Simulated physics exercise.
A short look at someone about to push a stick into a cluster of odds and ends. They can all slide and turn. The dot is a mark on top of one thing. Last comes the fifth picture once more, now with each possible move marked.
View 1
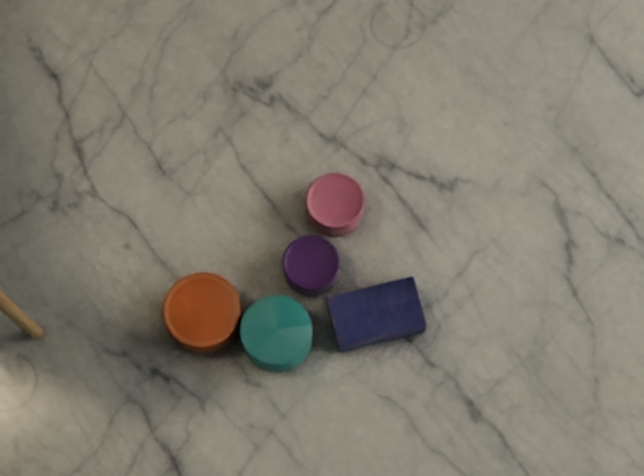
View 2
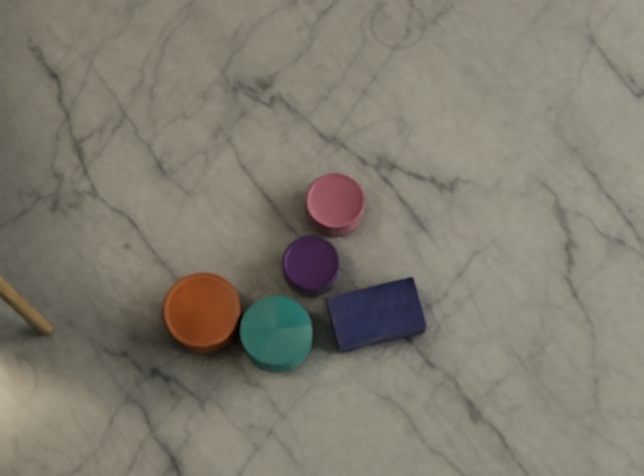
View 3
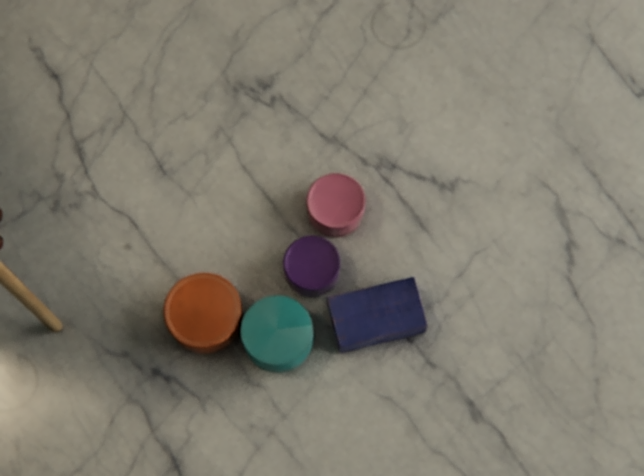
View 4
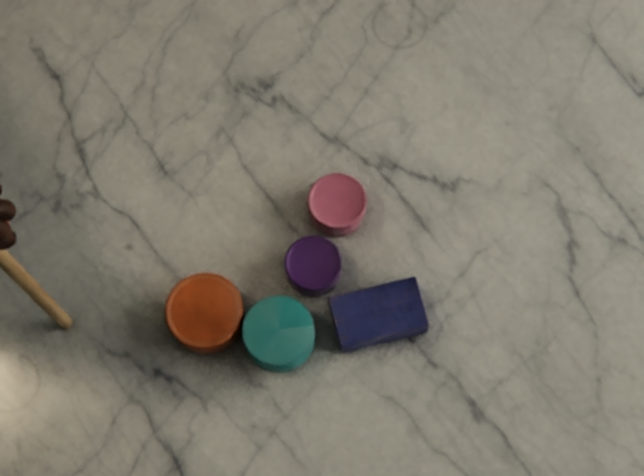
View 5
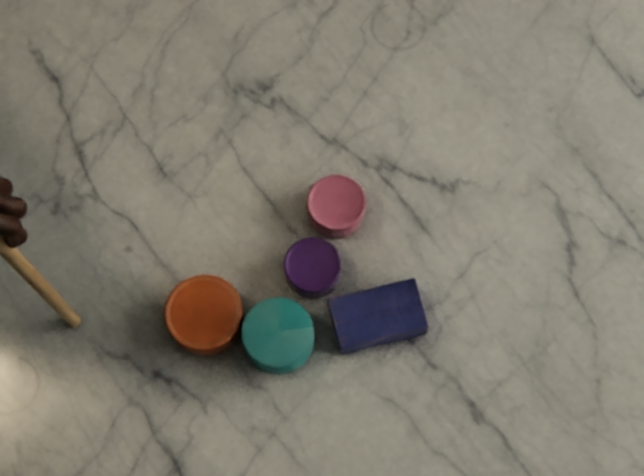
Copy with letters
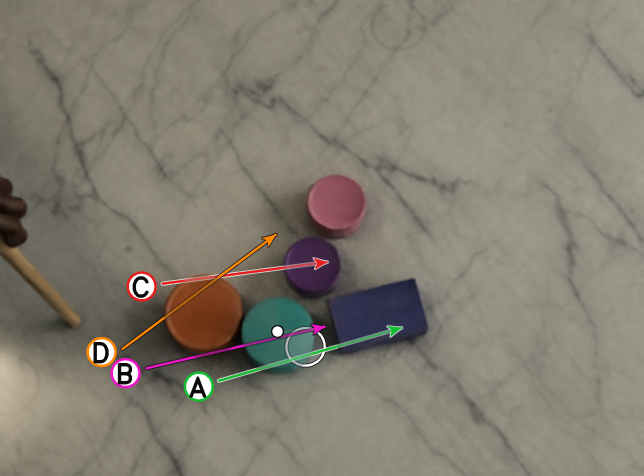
A dark hand holding a light wooden stick comes in at the left edge of a grey-veined pale marble surface, seen from above. An orange jar and a turquoise tin sit side by side below the middle, with a dark blue block to their right and a purple tub and a pink tub above. The stick slides a little rightward, the hand appearing behind it, while the cluster stays put.
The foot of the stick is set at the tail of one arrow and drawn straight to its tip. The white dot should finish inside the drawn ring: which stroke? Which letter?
Stroke D brings the dot into the ring.
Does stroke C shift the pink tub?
On that stroke, no.
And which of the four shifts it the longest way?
That is B.
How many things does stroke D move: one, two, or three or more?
In all, two.
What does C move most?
The purple tub goes farthest.
On the copy, A from (219, 381) to (401, 328); B from (146, 368) to (325, 327); C from (162, 284) to (327, 262); D from (122, 349) to (276, 235); the ring at (305, 347); the white dot at (278, 332).
On D. First, foot of the stick (180, 307); turquoise tin (288, 339); orange jar (221, 310).
Then, foot of the stick (235, 266); turquoise tin (305, 350); orange jar (255, 299).
Finally, foot of the stick (276, 235); turquoise tin (305, 350); orange jar (255, 299); the dot on the turquoise tin is in the ring.
By contrast, A leaves the dotted thing at (310, 308); B leaves the dotted thing at (367, 322); C leaves the dotted thing at (279, 336).
